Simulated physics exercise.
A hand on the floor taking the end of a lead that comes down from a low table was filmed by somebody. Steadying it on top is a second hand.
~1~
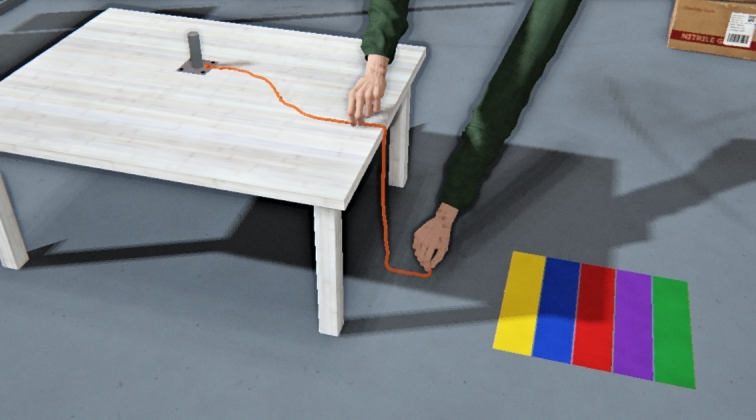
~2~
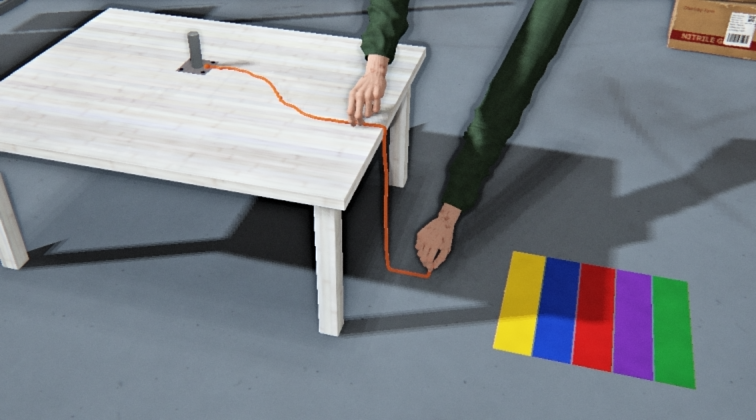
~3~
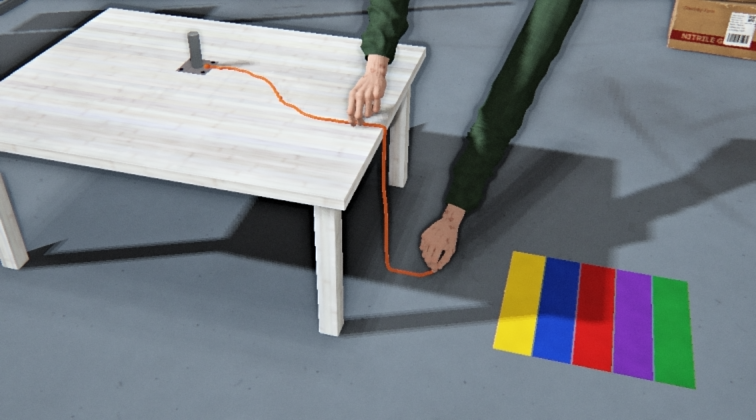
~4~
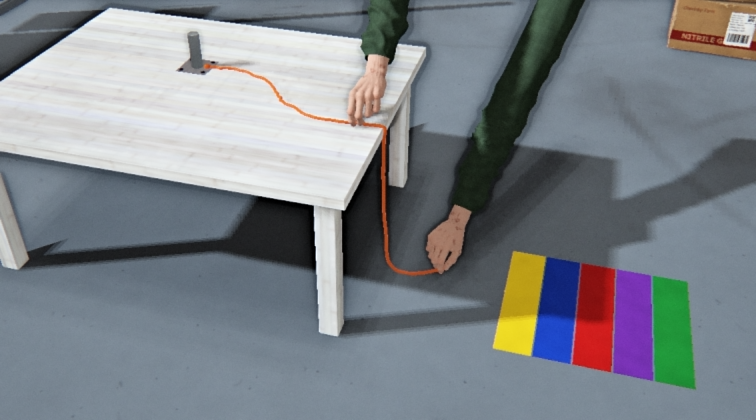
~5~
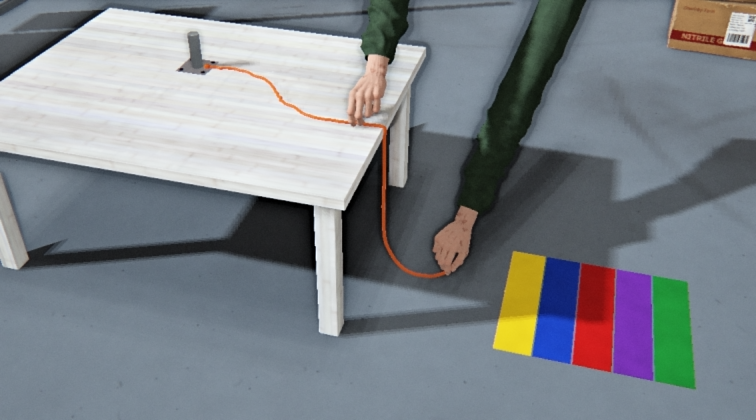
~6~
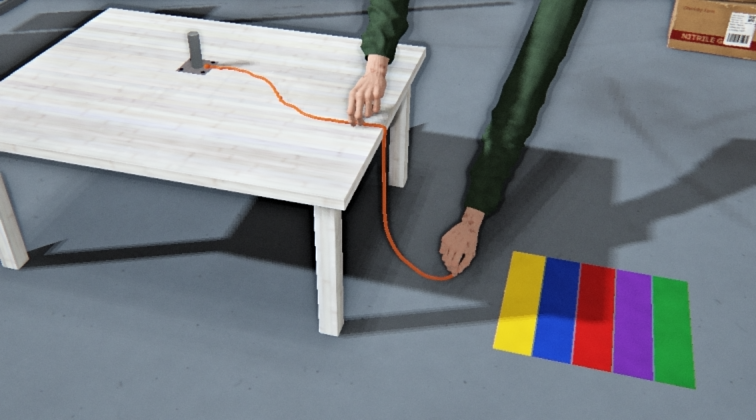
An orange lead runs from a small dark post on a low whitewashed wooden table, over its edge and down to a grey floor, seen from above at an angle. Two green-sleeved hands hold it, with yellow, blue, red, purple and green stripes at right and a cardboard box above. The lower hand slides the lead's end slightly rightward, its bend loosening into a curve, while the upper hand and camera stay still.
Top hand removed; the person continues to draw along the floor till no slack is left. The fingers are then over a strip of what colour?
A blue strip.
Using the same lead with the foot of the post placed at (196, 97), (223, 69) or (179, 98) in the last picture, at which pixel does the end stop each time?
Close to (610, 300), (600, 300) and (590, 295) in that order.
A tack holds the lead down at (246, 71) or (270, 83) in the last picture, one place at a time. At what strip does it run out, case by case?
Blue; blue.
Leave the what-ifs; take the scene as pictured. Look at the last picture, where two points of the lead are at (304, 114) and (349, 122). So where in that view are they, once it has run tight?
They finish at (337, 105) and (380, 116) respectively.
Early on, end near (499, 279); short of the strips.
Midway, end near (541, 287); over yellow.
At the end of the slack, end near (566, 292); over blue. Over blue.
